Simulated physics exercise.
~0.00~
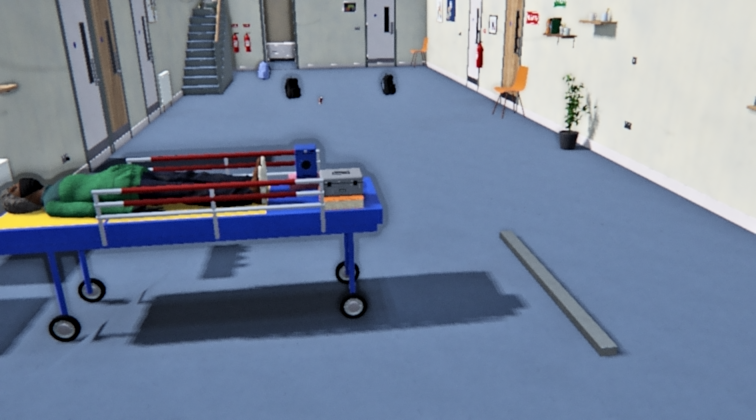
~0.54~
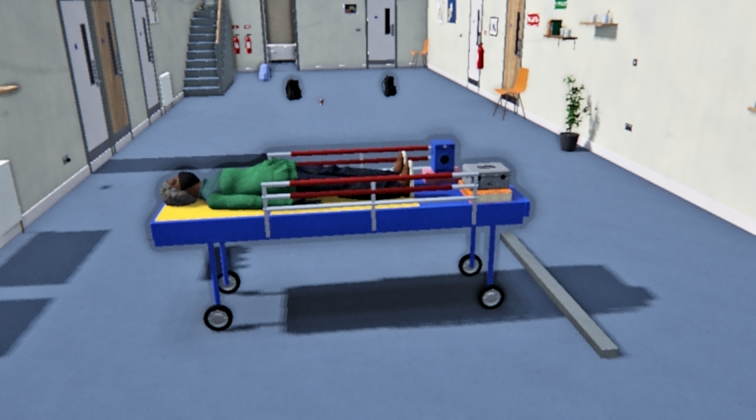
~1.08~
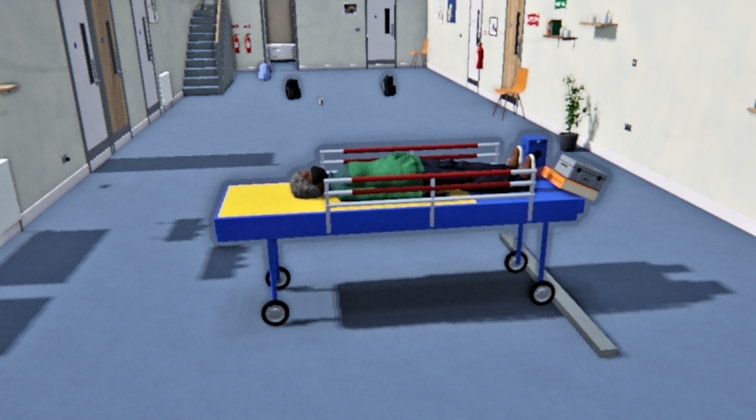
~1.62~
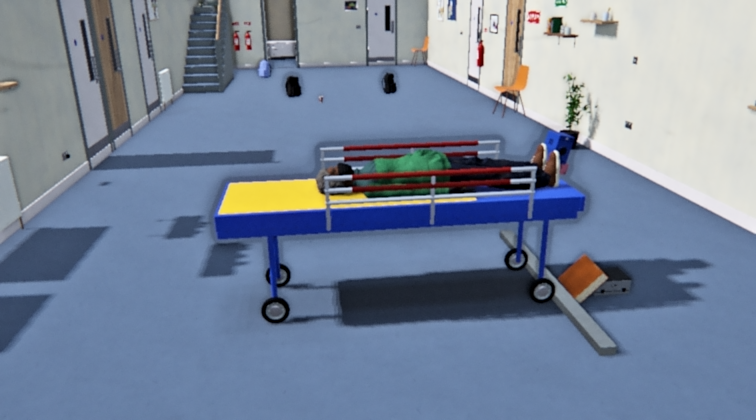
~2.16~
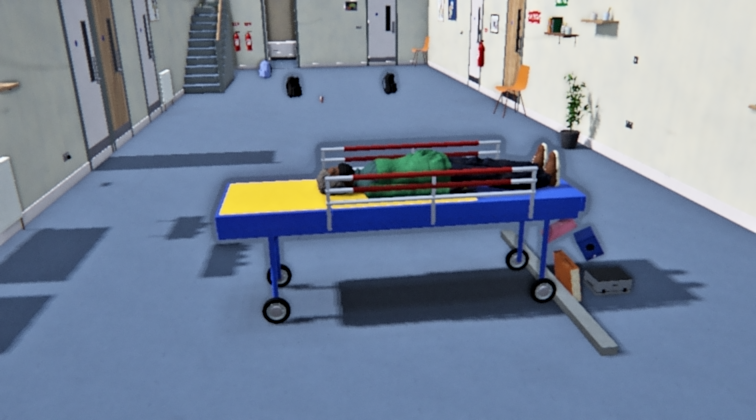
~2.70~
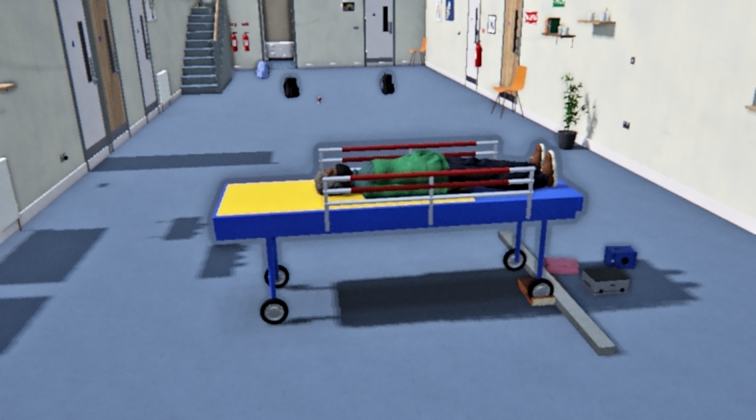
In the video, a blue trolley carrying a person in green rolls right along a corridor and stops at a grey sill; the person slides toward the foot end but stays aboard, while a grey case, orange folder, pink box and blue pump tumble to the floor.
